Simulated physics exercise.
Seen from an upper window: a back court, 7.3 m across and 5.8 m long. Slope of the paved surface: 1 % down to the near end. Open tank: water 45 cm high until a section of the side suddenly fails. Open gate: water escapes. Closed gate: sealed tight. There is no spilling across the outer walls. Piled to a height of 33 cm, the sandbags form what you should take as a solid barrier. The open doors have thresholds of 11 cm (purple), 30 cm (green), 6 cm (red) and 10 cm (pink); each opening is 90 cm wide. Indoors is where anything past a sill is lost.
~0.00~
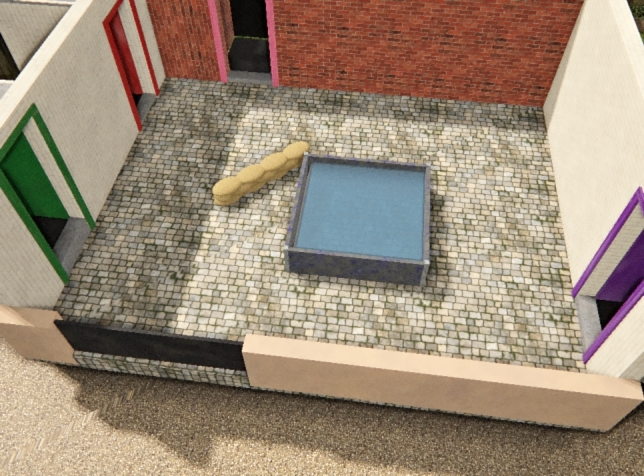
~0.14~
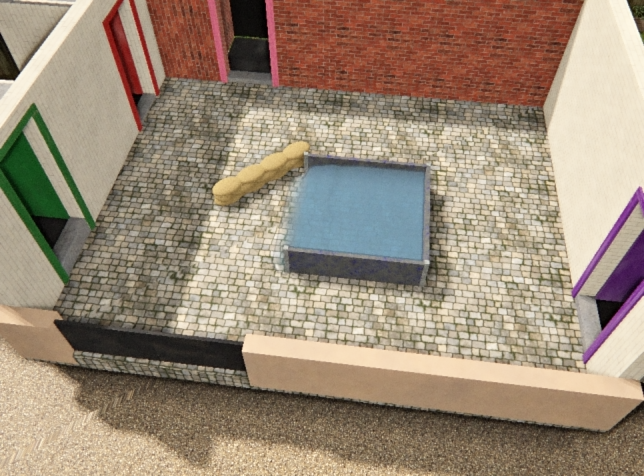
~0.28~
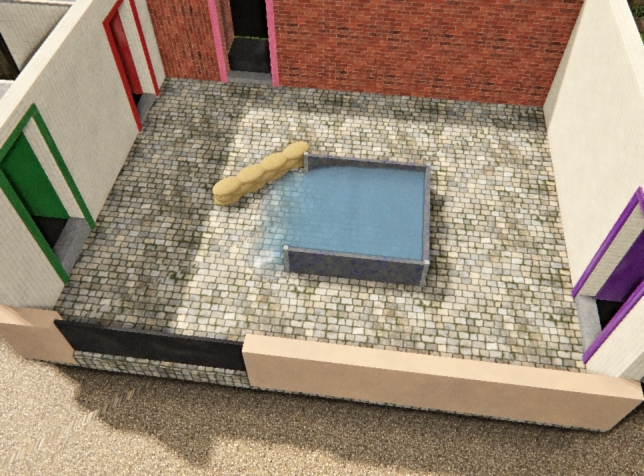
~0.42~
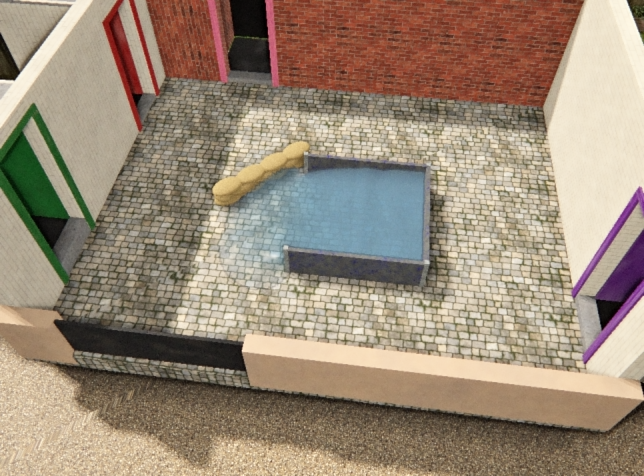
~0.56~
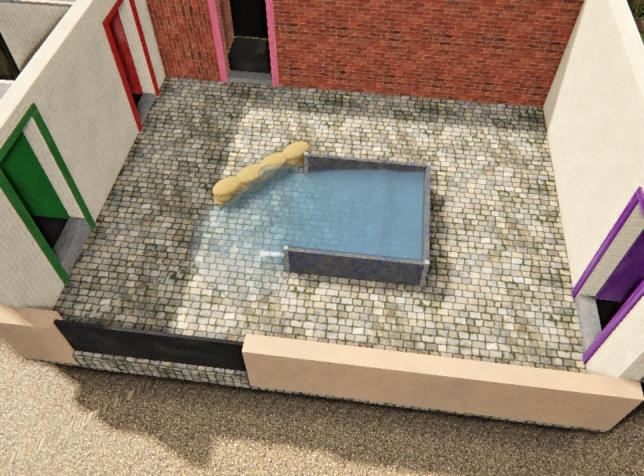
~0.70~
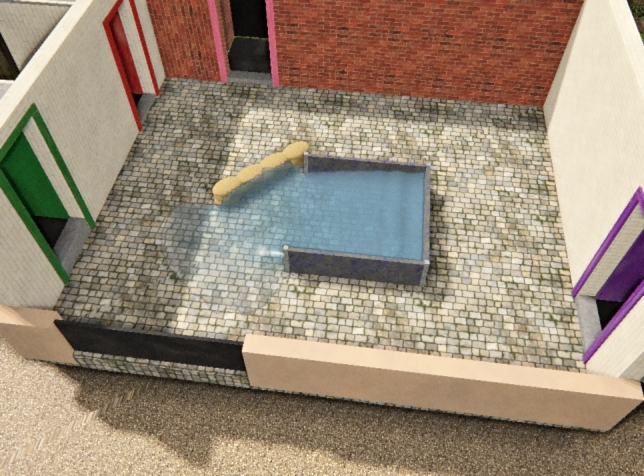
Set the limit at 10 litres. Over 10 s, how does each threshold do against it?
At the purple door the water stays short of it. At the green door the water stays short of it. At the red door the water stays short of it. At the pink door the water stays short of it.
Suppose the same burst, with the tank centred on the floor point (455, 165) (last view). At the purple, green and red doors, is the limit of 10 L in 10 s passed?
Against the limit, the purple door stays within it, the green door stays within it and the red door exceeds it.
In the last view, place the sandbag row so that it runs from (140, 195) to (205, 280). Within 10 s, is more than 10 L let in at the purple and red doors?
Then the purple door is short of it and the red door is over the mark.
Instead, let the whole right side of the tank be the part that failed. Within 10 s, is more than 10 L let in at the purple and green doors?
Outcome at purple: Exceeded; outcome at green: Not exceeded.
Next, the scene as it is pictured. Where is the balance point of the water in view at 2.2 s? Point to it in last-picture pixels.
The water's centre is around (253, 239).
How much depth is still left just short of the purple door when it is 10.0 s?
Depth: Approx. 6.5 cm.
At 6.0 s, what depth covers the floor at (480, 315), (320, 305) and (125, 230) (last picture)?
First 1 cm, then 3 cm, then 7 cm.
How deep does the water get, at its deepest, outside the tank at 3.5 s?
Max depth: About 23 centimetres.
After 1.4 s water covers 20 % of the floor and is deepest (30 cm) near (279, 181); purple door not reached, green door 11 cm at the sill, 0 L in, red door not reached, pink door not reached.
After 2.2 s water covers 25 % of the floor and is deepest (46 cm) near (42, 335); purple door not reached, green door 21 cm at the sill, 0 L in, red door not reached, pink door not reached.
After 3.5 s water covers 35 % of the floor and is deepest (23 cm) near (42, 335); purple door not reached, green door 19 cm at the sill, 0 L in, red door 2 cm at the sill, 0 L in, pink door not reached.
After 6.0 s water covers 55 % of the floor and is deepest (10 cm) near (42, 335); purple door not reached, green door 8 cm at the sill, 0 L in, red door 4 cm at the sill, 0 L in, pink door 3 cm at the sill, 0 L in.
After 10.0 s water covers 85 % of the floor and is deepest (8 cm) near (512, 392); purple door 6 cm at the sill, 0 L in, green door 7 cm at the sill, 0 L in, red door 5 cm at the sill, 1 L in, pink door 4 cm at the sill, 0 L in.
